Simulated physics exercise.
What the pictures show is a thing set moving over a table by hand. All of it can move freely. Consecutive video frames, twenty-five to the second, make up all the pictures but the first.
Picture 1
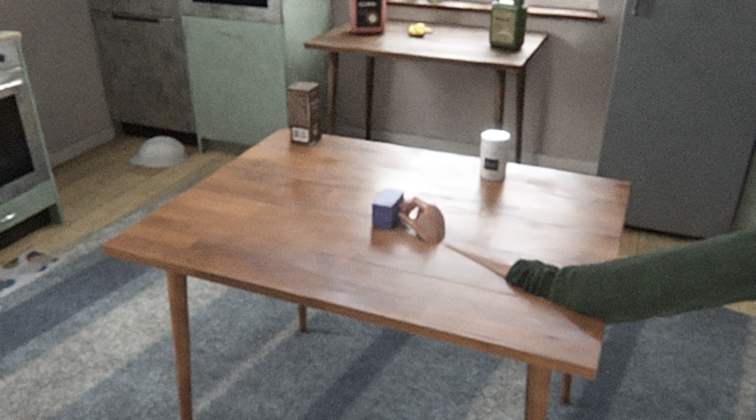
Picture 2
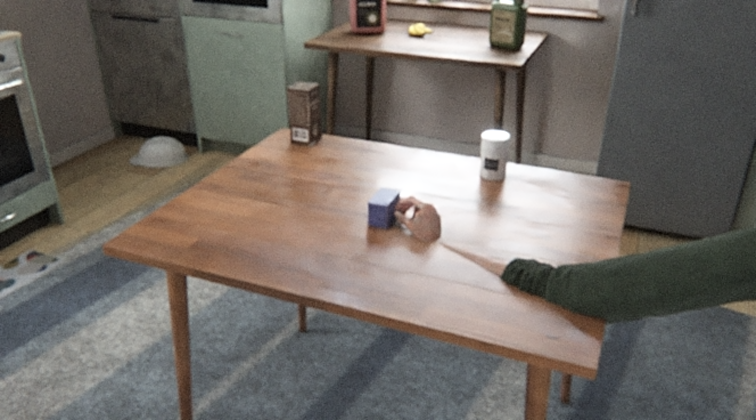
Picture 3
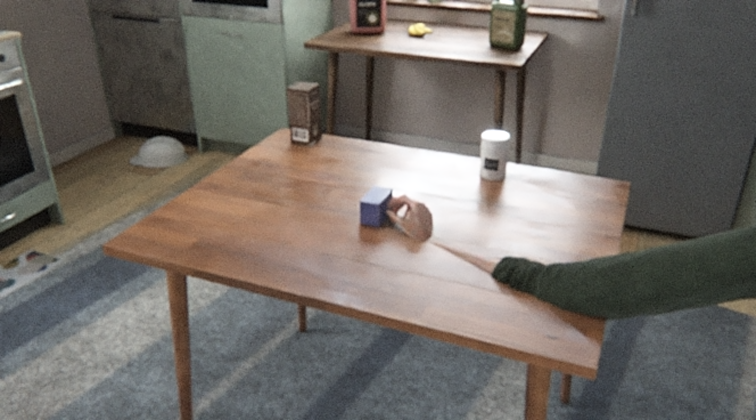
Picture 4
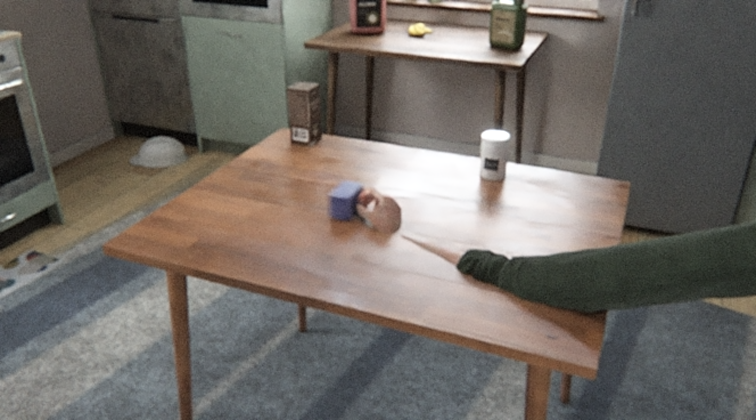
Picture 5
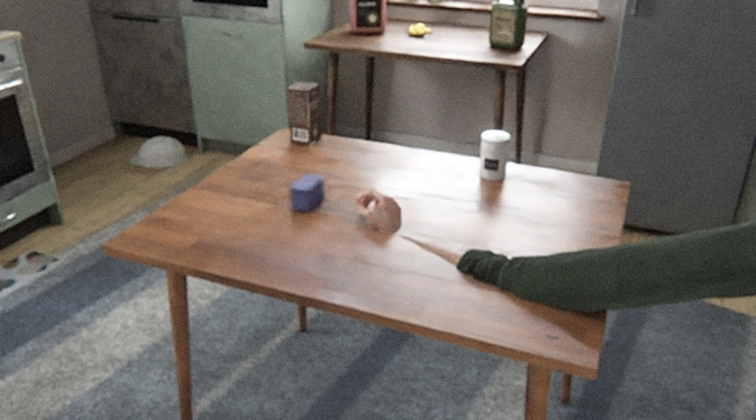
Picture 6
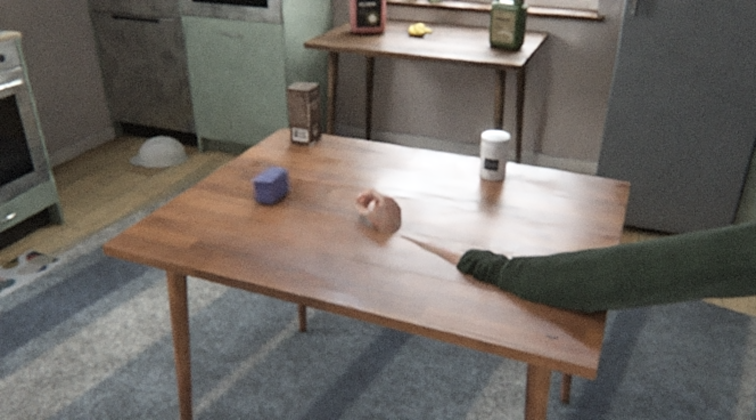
At first, a hand in a dark green sleeve rests against a small blue block on a wooden table, with a white canister and a brown box nearby. The hand pushes the block left, slowly then faster, then stays still while the block slides farther left, away from it.
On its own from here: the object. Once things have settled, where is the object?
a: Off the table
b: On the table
Answer: A.
Then, 0.20 s later than the last frame, blue block now off the table.
Then, 0.40 s later than the last frame, things are still on the move.
Then, 0.60 s later than the last frame, as before.
When it is over, off the table, blue block.
